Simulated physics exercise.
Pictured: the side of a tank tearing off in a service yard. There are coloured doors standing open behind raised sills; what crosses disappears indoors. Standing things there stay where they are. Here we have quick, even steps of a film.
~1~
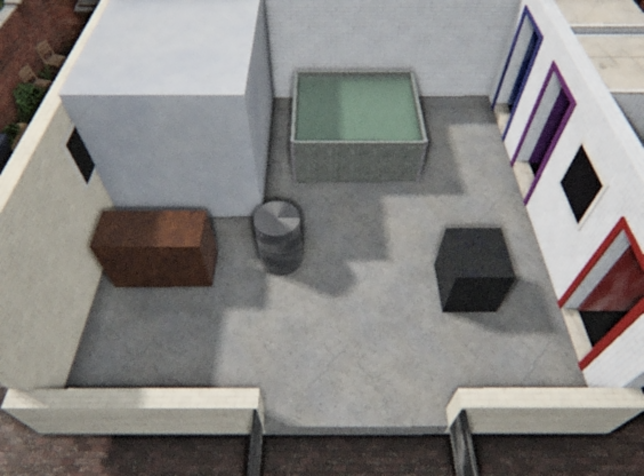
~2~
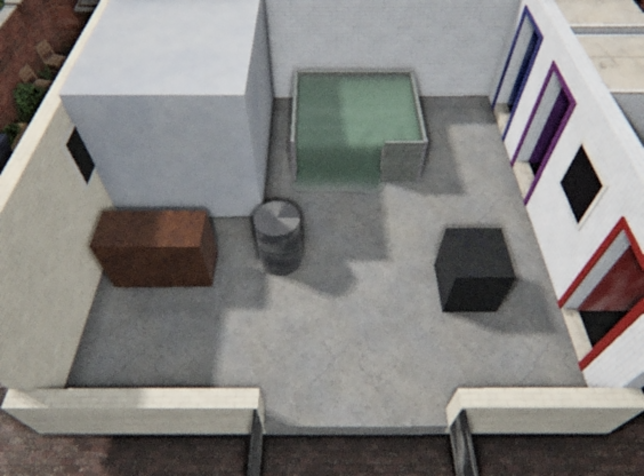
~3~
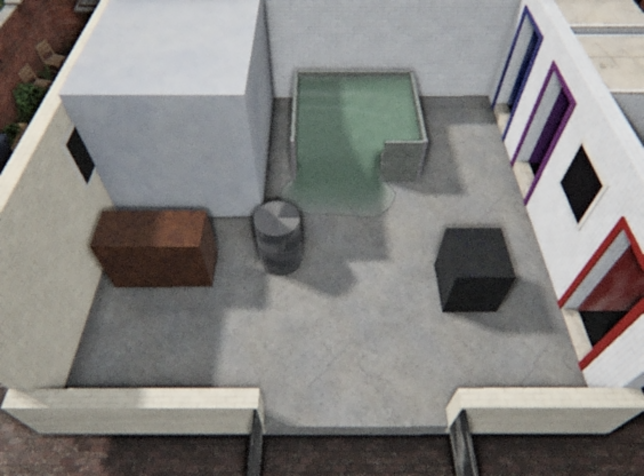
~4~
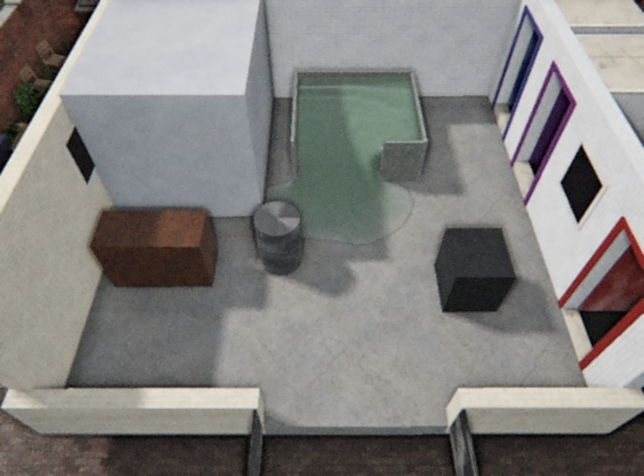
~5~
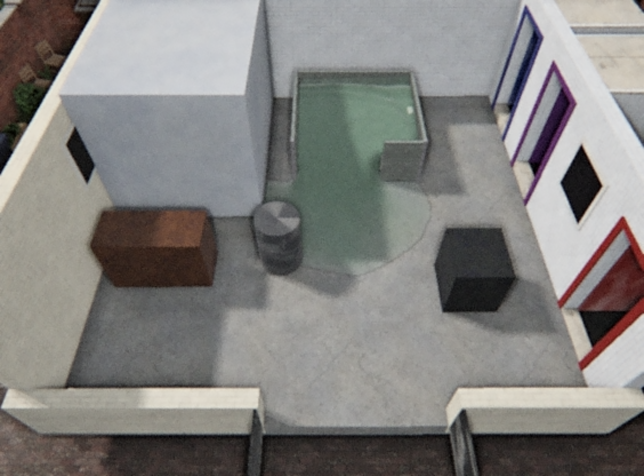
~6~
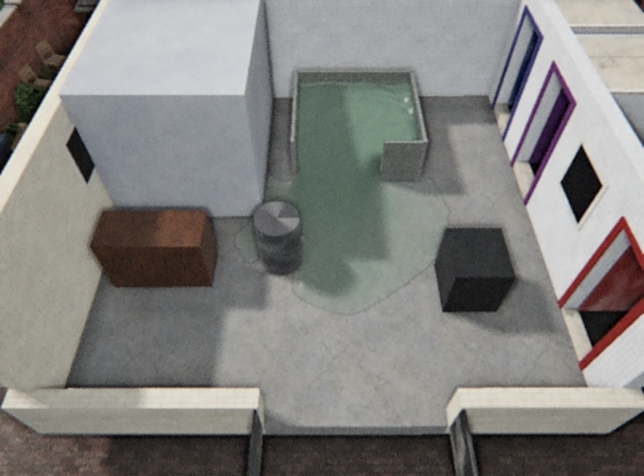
Greenish water pours from a tank as part of its front side gives way, spreading across the grey yard floor toward the viewer, around a metal barrel and close to a dark box, while the coloured doorways stand at right.
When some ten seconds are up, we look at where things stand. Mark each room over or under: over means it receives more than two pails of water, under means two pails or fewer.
Blue door - under; red door - over; purple door - under.
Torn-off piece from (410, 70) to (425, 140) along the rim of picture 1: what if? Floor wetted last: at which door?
My pick: The red-painted one.
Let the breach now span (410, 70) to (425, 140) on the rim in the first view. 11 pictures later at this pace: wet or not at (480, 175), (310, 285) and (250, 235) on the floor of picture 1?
The three spots, in order, are inundated, spared and spared.
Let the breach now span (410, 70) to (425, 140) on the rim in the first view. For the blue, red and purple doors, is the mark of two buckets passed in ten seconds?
Taking them in turn, the blue door tops the limit, the red door tops the limit and the purple door tops the limit.
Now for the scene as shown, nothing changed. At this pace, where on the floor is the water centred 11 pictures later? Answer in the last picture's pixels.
That puts it at around (335, 201).
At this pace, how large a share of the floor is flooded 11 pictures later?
That comes to about 55 per cent.
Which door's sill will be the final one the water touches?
It has to be the door marked blue.
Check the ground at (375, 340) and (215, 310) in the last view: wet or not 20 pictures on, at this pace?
The first spot is inundated and the second inundated.
A moment on, water covers 40 % of the floor; the blue door not reached, the red door not reached, the purple door not reached.
Next, water covers 55 % of the floor; the blue door not reached, the red door not reached, the purple door not reached.
Then, water covers 70 % of the floor; the blue door not reached, the red door under two buckets in, the purple door wet at the sill, nothing in.
Later, water covers 80 % of the floor; the blue door not reached, the red door over two buckets in, the purple door wet at the sill, nothing in.
In the end, water covers 95 % of the floor; the blue door wet at the sill, nothing in, the red door over two buckets in, the purple door wet at the sill, nothing in.
